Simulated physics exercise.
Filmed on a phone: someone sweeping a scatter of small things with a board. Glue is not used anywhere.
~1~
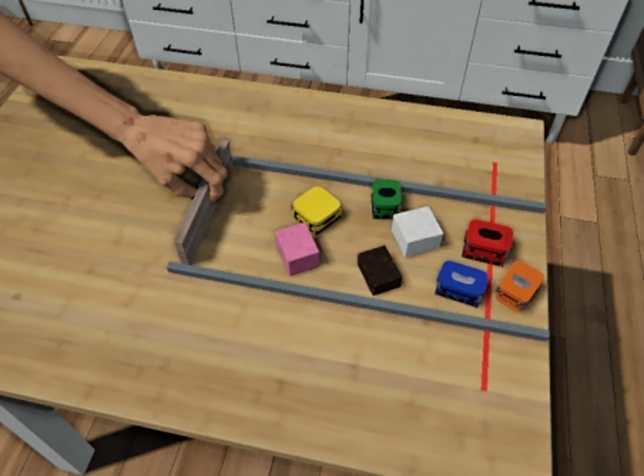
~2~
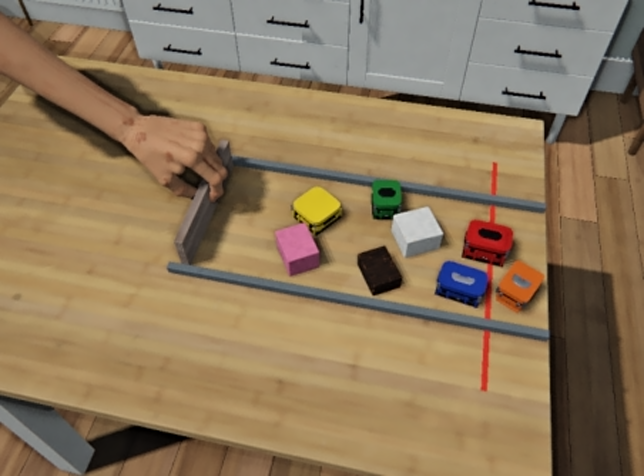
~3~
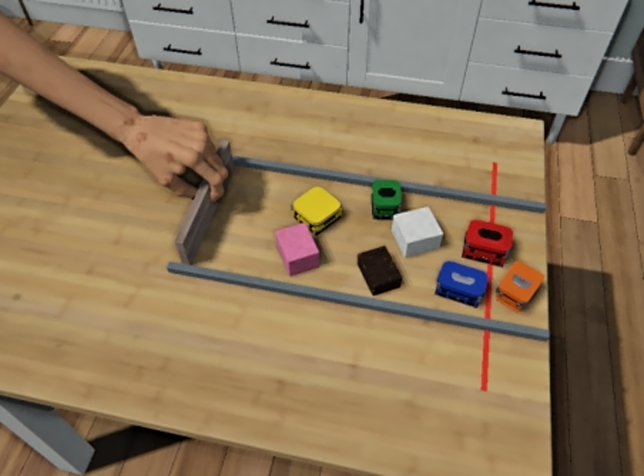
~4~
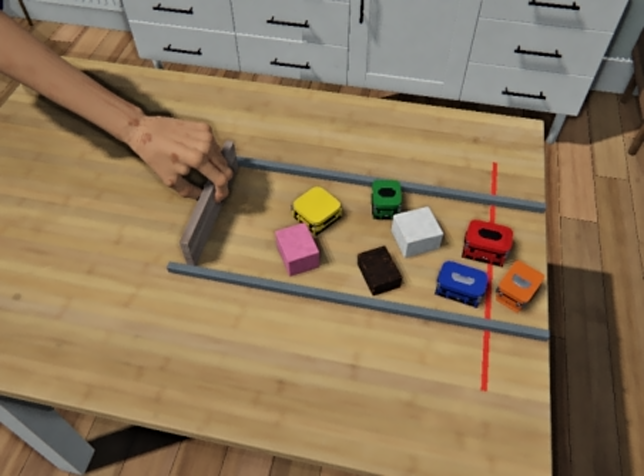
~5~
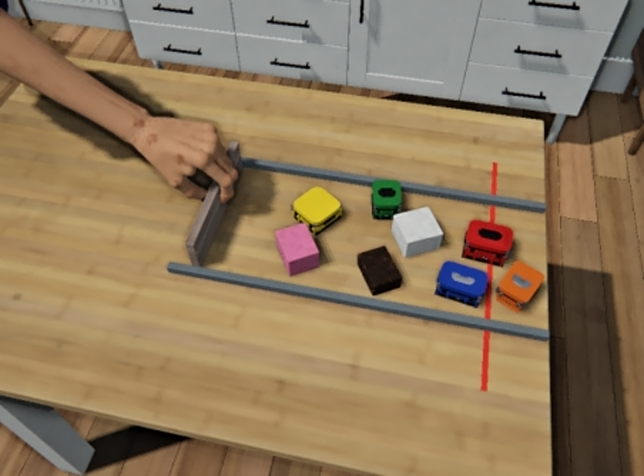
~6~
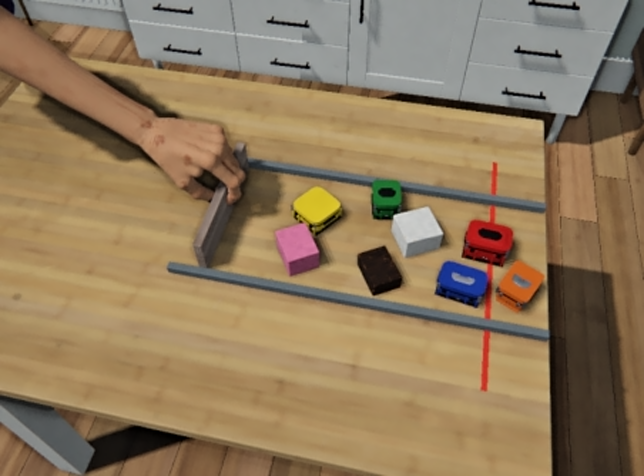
On a wooden table in front of pale drawers, a hand holds a grey board upright between two rails, then slides it slightly to the right toward scattered colourful cases and blocks, which stay still near a red line.
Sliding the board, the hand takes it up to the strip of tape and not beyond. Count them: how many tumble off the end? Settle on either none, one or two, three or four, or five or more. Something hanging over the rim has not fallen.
The number that falls off comes to three or four.
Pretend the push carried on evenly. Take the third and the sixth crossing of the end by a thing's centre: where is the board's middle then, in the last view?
At (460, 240) for the third, at (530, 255) for the sixth.
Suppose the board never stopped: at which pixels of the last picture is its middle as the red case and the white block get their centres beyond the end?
Approx. (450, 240) / approx. (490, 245) for the other.
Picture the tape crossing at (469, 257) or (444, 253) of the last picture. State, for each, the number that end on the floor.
You'd find 3 and then 1 on the floor.
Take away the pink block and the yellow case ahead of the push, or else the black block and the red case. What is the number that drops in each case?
First 2, second 1.
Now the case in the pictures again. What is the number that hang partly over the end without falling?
Overhanging ones - 1.
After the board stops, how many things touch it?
The count comes out at 3.
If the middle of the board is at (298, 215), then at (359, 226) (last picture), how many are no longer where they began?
First 2, after that 5.
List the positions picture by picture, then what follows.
Orange case (519, 287); red case (487, 242); blue case (461, 284); board (206, 200); tape (490, 260), in the first frame.
Red case (487, 243); board (206, 200), in the second frame.
Blue case (461, 284); green case (386, 200), in the third frame.
Orange case (519, 287); black block (379, 270), in the fourth frame.
Red case (487, 243); yellow case (317, 211), in the fifth frame.
Orange case (519, 287); red case (487, 243); blue case (461, 284); board (224, 203); tape (490, 260), in the sixth frame.
Soon after, none off yet; orange case at rest near (519, 287); red case at rest near (487, 243); blue case at rest near (461, 284).
In the end, the number that fall off is three or four; gone, white block, blue case, red case and orange case.
